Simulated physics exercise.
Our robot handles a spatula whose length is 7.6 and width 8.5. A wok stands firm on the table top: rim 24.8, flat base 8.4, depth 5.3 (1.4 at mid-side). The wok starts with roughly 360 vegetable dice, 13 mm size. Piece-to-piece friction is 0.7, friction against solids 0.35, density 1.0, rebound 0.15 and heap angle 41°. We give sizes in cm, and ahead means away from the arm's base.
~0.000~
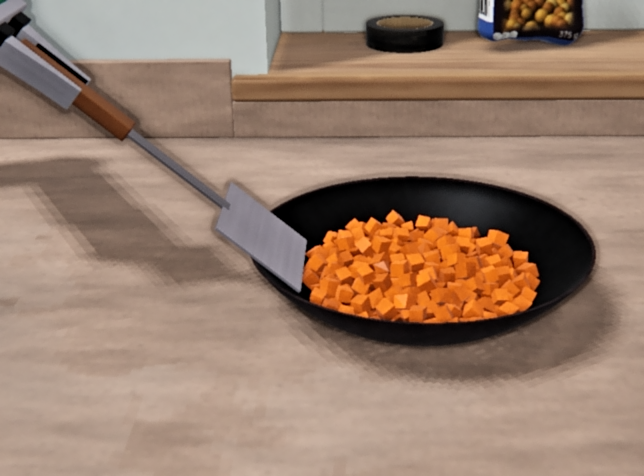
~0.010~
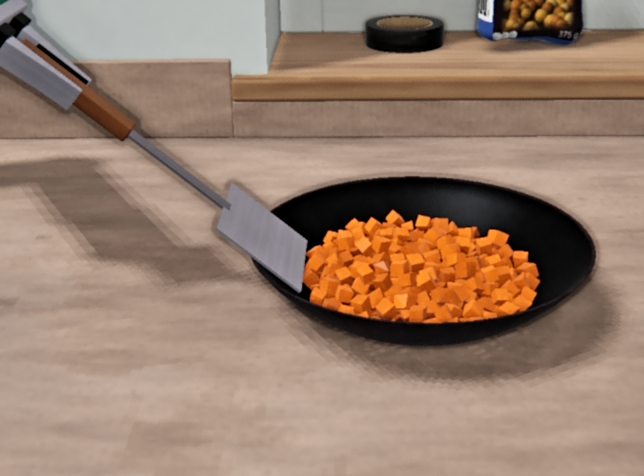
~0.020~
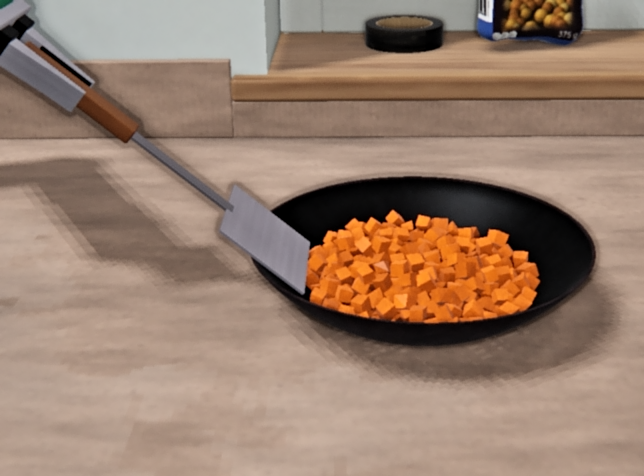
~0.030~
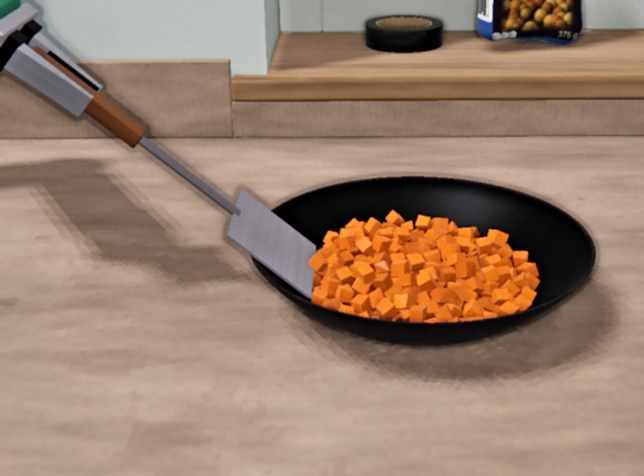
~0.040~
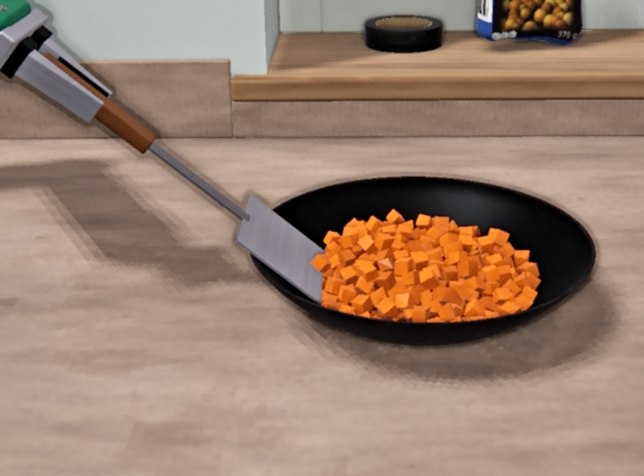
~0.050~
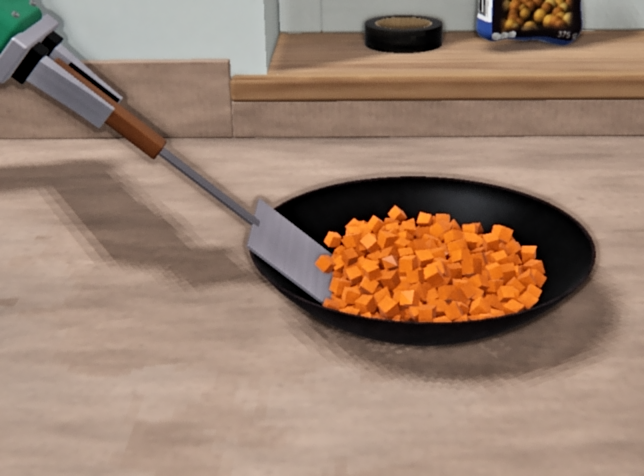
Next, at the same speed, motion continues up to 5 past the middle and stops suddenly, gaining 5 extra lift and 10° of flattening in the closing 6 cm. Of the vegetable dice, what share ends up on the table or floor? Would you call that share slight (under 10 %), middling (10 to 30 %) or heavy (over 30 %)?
It is middling.
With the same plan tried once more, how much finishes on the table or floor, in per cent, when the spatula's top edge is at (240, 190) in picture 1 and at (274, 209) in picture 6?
Off the vessel, on the table or floor: Some 25 percent.
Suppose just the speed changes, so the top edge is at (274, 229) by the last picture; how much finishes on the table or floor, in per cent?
I'd say around 35 per cent.
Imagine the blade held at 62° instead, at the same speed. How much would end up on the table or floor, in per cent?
20 %.
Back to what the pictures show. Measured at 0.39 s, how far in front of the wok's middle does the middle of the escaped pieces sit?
The distance is about 16 cm.
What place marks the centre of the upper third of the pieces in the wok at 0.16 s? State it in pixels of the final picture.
It is centred at about (539, 235).
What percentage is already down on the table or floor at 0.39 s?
Estimate: About 15 percent.
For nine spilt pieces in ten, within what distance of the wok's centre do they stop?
I reckon it's some 25 centimetres.
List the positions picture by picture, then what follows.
The first frame shows the spatula top edge at (223, 204), sloping 41°; upper third of the load around (408, 263), from x 310 to 530, top at y 220; 364 in the wok.
The second frame shows the spatula top edge at (224, 205), sloping 41°; upper third of the load around (408, 263), from x 310 to 530, top at y 220.
The third frame shows the spatula top edge at (227, 207), sloping 41°; upper third of the load around (408, 263), from x 310 to 530, top at y 220.
The fourth frame shows the spatula top edge at (234, 211), sloping 41°; upper third of the load around (408, 262), from x 315 to 530, top at y 220.
The fifth frame shows the spatula top edge at (243, 216), sloping 41°; upper third of the load around (413, 261), from x 320 to 530, top at y 220.
The sixth frame shows the spatula top edge at (253, 221), sloping 41°; upper third of the load around (424, 259), from x 325 to 535, top at y 215; 364 in the wok.
After 0.11 s, sloping 41°, highest piece 7 above the table; 364 in the wok.
After 0.16 s, sloping 37°, highest piece 9 above the table; 351 in the wok, 13 on the blade or in flight.
After 0.39 s, sloping 31°, highest piece 7 above the table; 284 in the wok, 62 on the table or floor, 18 on the blade or in flight.
After 1.44 s, sloping 31°, highest piece 7 above the table; 282 in the wok, 82 on the table or floor.
In the end, 282 in the wok, 82 on the table or floor. That is 23 % on the table or floor.
